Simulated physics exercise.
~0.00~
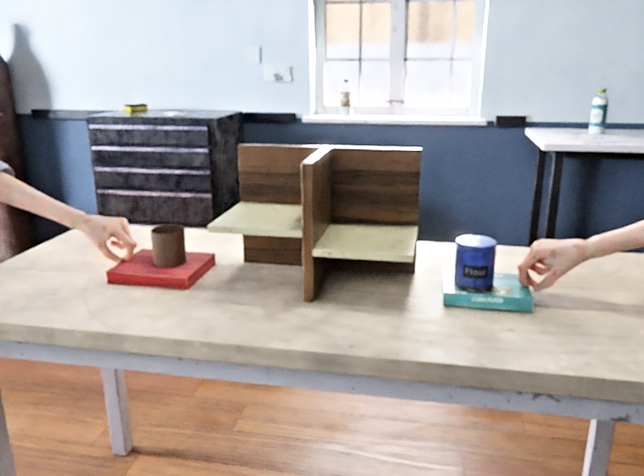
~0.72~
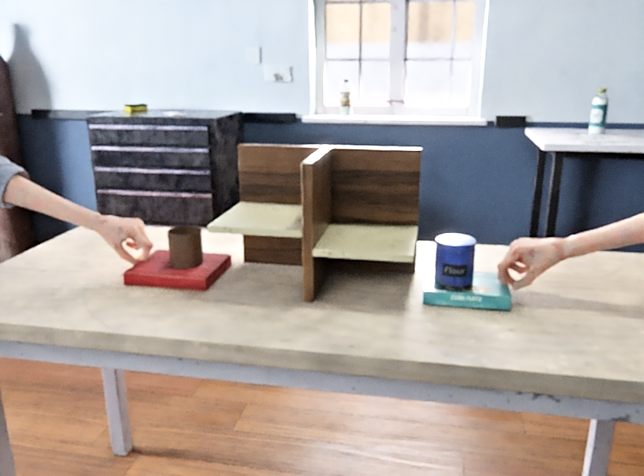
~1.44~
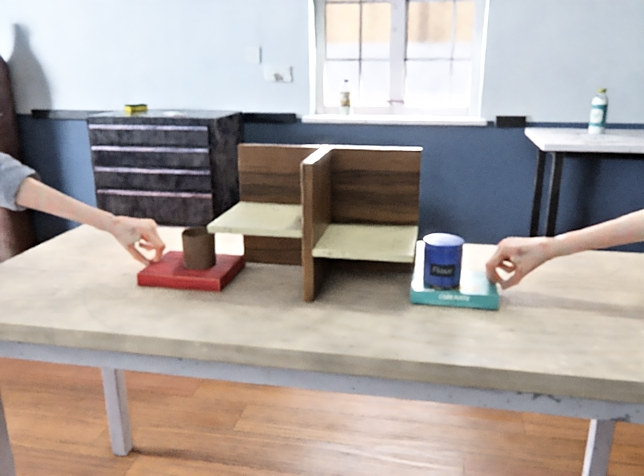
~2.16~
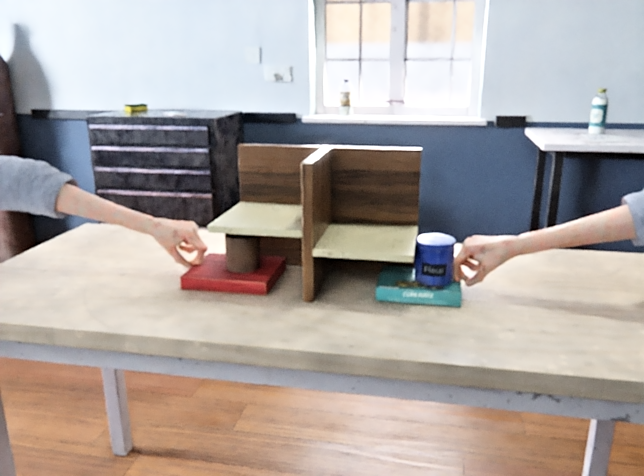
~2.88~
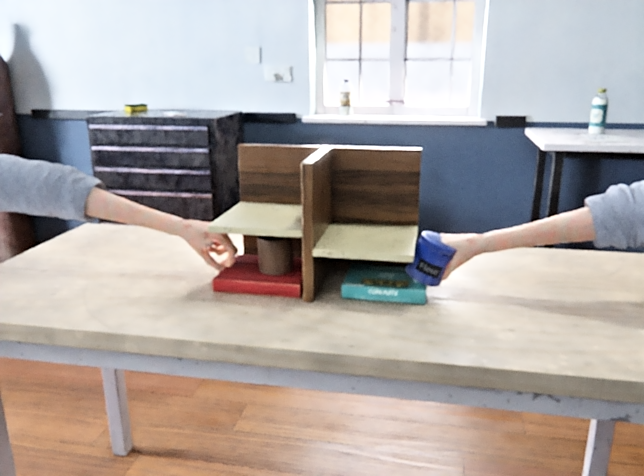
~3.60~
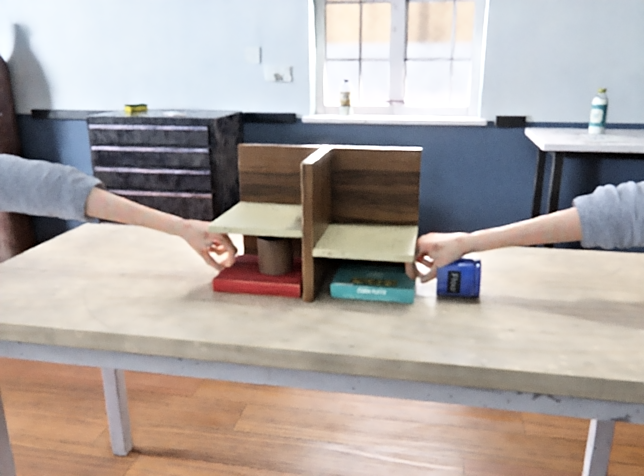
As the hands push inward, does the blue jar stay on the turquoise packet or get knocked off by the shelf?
The blue jar strikes the shelf and gets knocked off the turquoise packet, while the brown beaker passes under its shelf and stays on the red board.
